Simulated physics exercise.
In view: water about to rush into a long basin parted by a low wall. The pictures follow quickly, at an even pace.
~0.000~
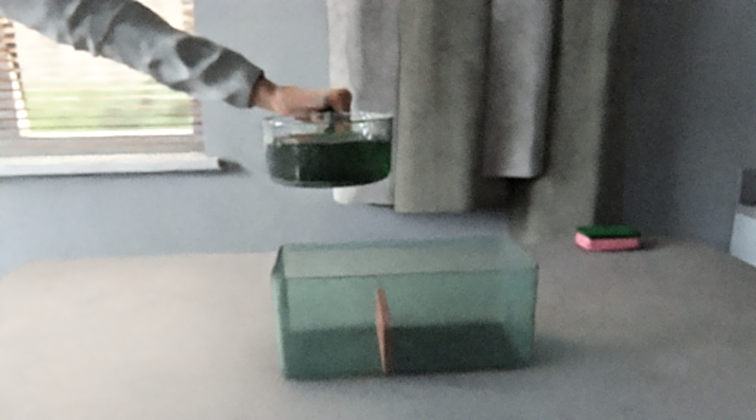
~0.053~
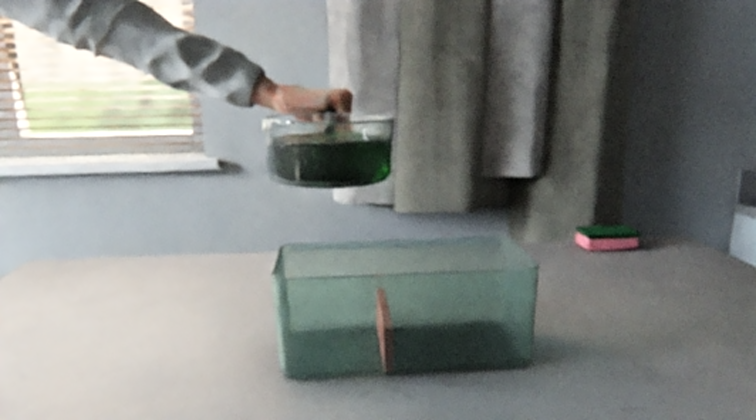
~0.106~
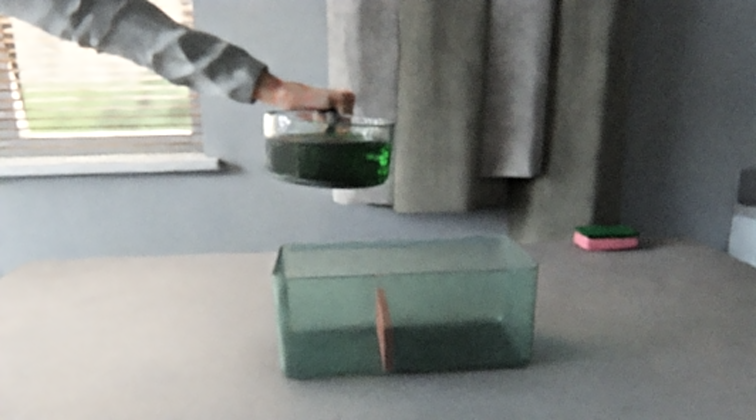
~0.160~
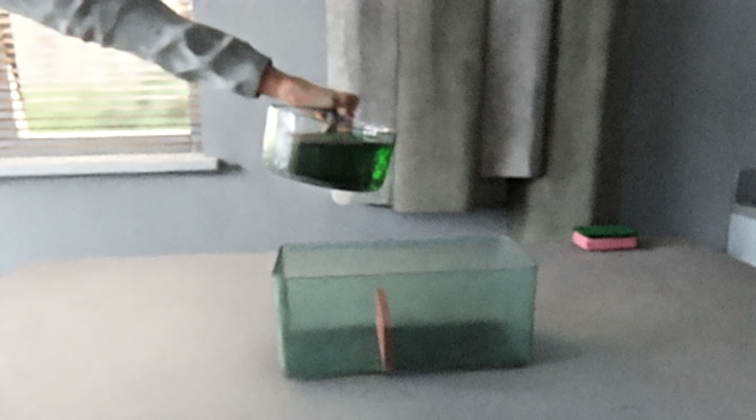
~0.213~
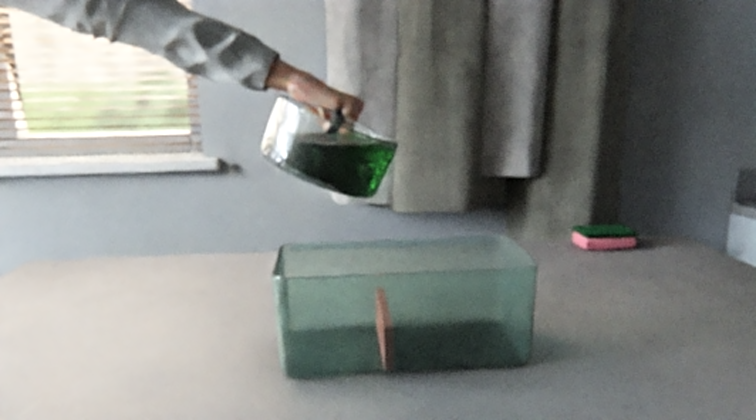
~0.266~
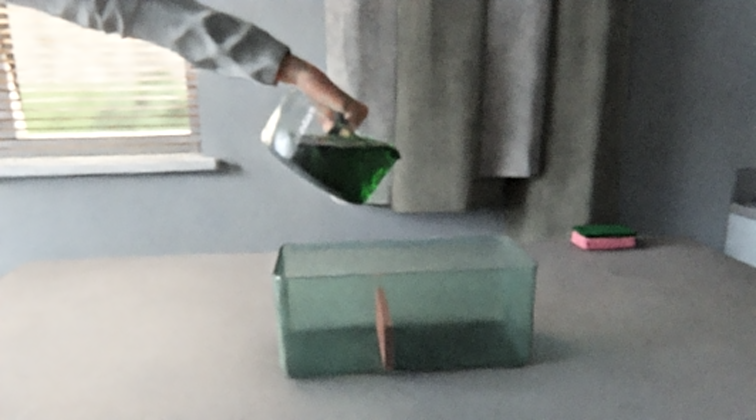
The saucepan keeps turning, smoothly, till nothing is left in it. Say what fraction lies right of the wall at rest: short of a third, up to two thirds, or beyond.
In the end more than two thirds is right of the wall.
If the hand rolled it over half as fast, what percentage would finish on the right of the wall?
Some 95 per cent.
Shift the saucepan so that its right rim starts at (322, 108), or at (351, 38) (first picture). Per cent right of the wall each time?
About 25 and 70 per cent.
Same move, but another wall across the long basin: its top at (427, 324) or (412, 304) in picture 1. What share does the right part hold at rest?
Near 40 % and 60 %.
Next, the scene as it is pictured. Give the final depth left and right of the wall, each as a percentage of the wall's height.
The left part 10 per cent, the right part 50.
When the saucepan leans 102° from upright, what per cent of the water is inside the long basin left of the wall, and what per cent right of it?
Left: 0 %. Right: 45 %.
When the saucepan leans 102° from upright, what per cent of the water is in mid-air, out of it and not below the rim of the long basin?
Close to 40 per cent.
A moment on, the saucepan is tipped right over and 18 per cent is still to pour, 0 is left of the wall and 43 right of it.
Next, the saucepan is tipped right over and 2 per cent is still to pour, 12 is left of the wall and 81 right of it.
Then the saucepan is tipped right over and 0 per cent is still to pour, 17 is left of the wall and 82 right of it.
Later the saucepan is tipped right over and 0 per cent is still to pour, 17 is left of the wall and 82 right of it.
At rest 17 per cent lies left of the wall, 82 right of it and 1 outside.
